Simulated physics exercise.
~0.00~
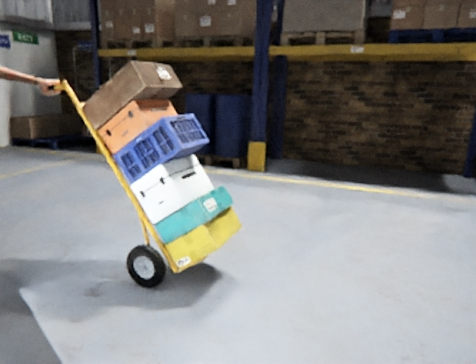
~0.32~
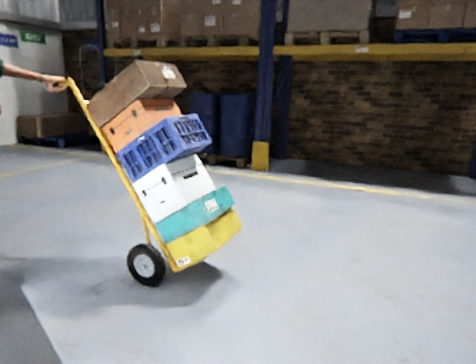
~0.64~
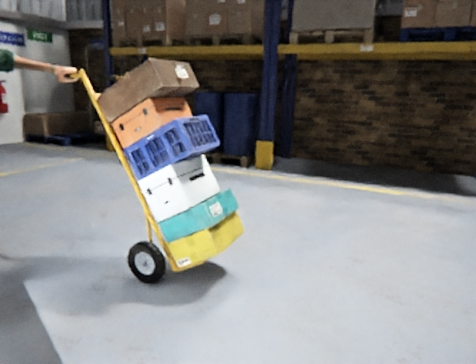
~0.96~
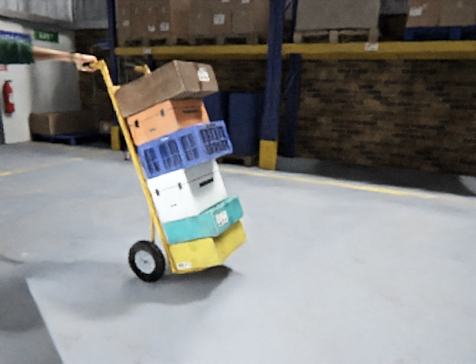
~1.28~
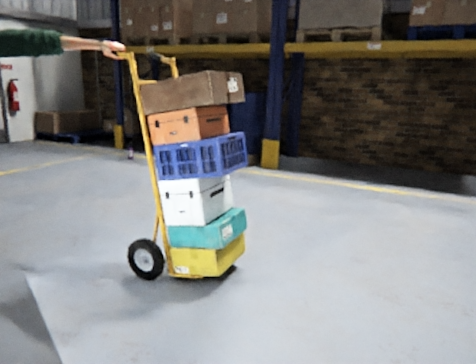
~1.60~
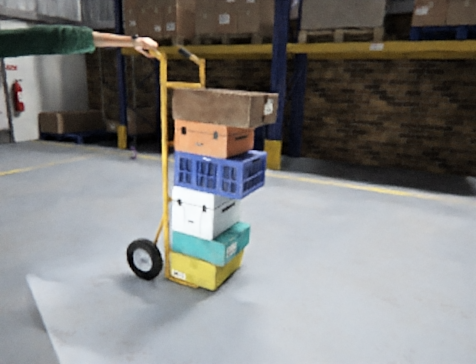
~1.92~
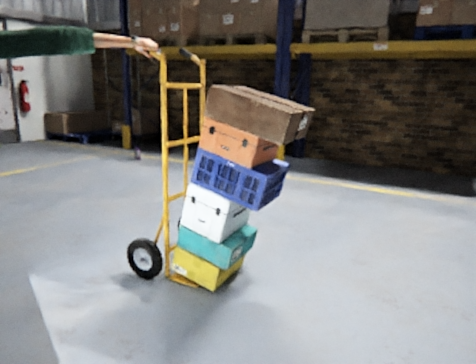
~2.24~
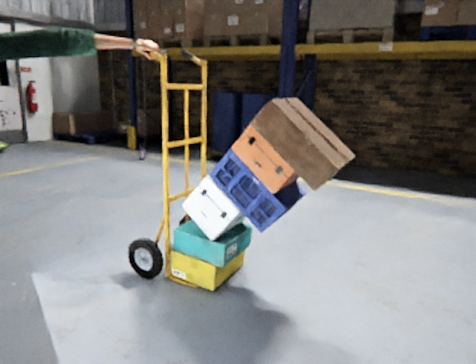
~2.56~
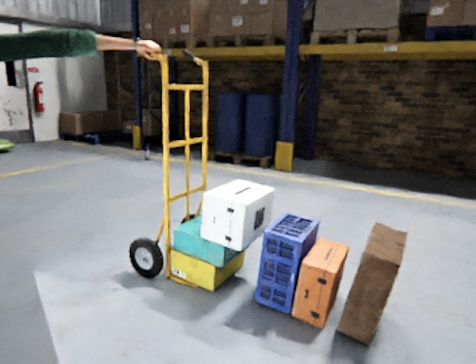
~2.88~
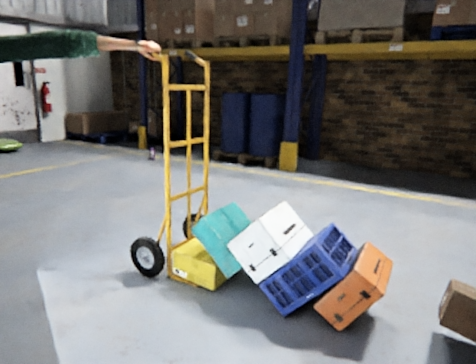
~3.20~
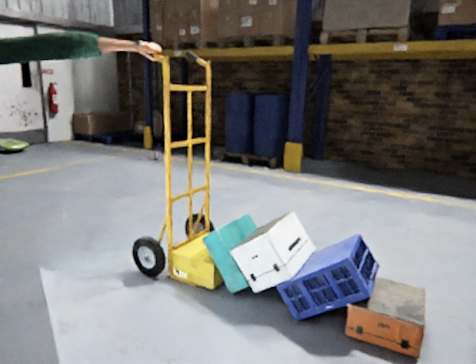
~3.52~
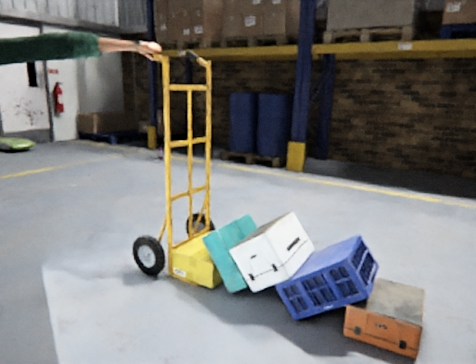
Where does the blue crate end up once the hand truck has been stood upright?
It ends up off the truck, lying on the floor to the right between the white box and the orange one.
